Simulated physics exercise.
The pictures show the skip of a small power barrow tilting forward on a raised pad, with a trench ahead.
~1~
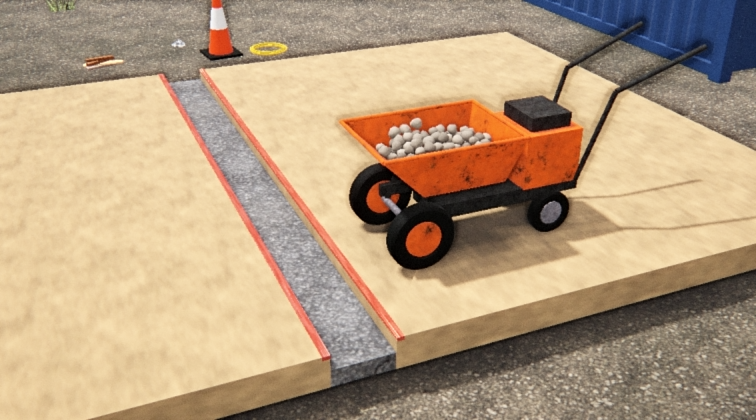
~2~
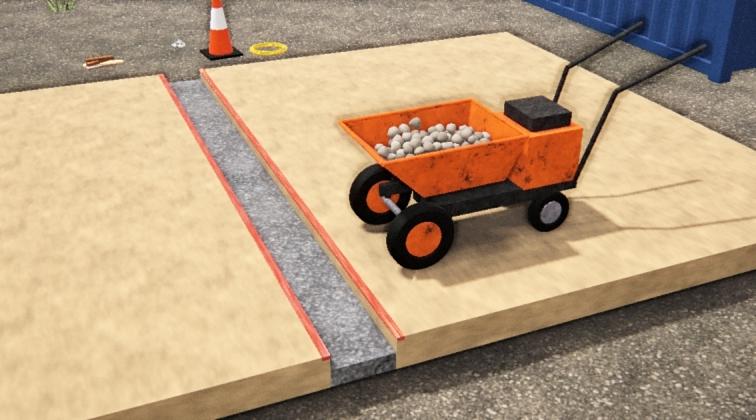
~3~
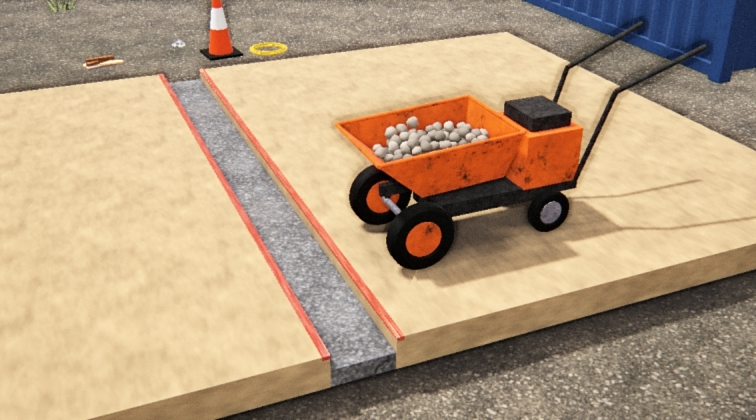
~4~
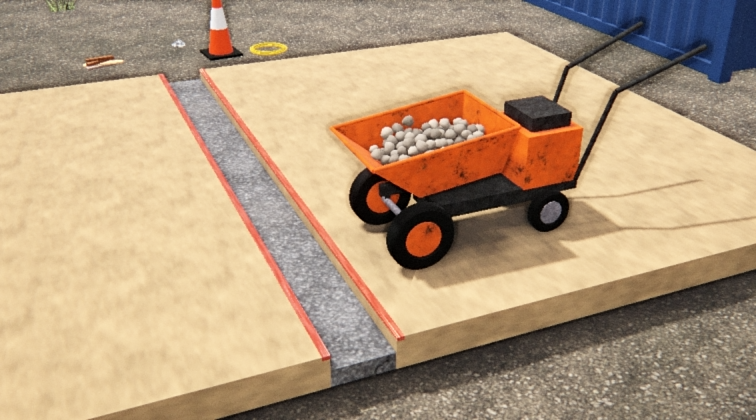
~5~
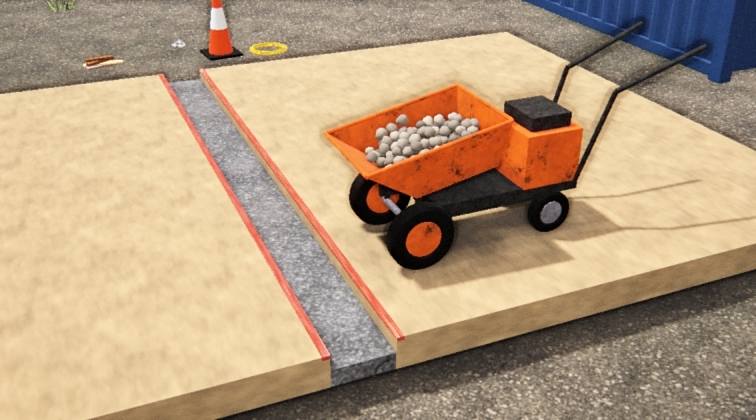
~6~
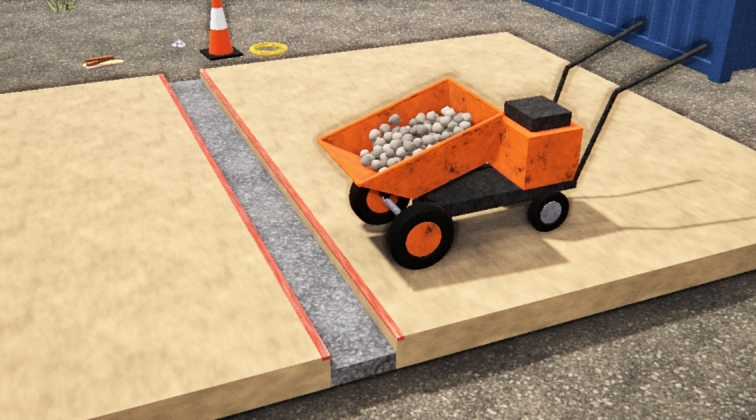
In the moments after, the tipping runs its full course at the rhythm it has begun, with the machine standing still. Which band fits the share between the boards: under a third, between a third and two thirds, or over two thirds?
It catches from one third to two thirds.
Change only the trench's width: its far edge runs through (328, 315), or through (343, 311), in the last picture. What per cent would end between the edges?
Near 20 % and 0 %.
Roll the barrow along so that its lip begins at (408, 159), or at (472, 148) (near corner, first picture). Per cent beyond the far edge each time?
Near 0 % and 0 %.
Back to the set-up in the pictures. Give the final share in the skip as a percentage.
It comes to 25 per cent or so.
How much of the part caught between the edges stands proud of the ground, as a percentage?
Close to 25 per cent.
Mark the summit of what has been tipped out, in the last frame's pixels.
Around (285, 260).
Soon, skip tipped steeply; all in the skip.
A while on, skip tipped right over; about half in the skip; about a third in or heaped over the trench; a small part beyond it.
Towards the end, skip tipped right over; about a quarter in the skip; about half in or heaped over the trench; about a quarter beyond it.
Finally, skip tipped right over; about a quarter in the skip; about half in or heaped over the trench; about a quarter beyond it.
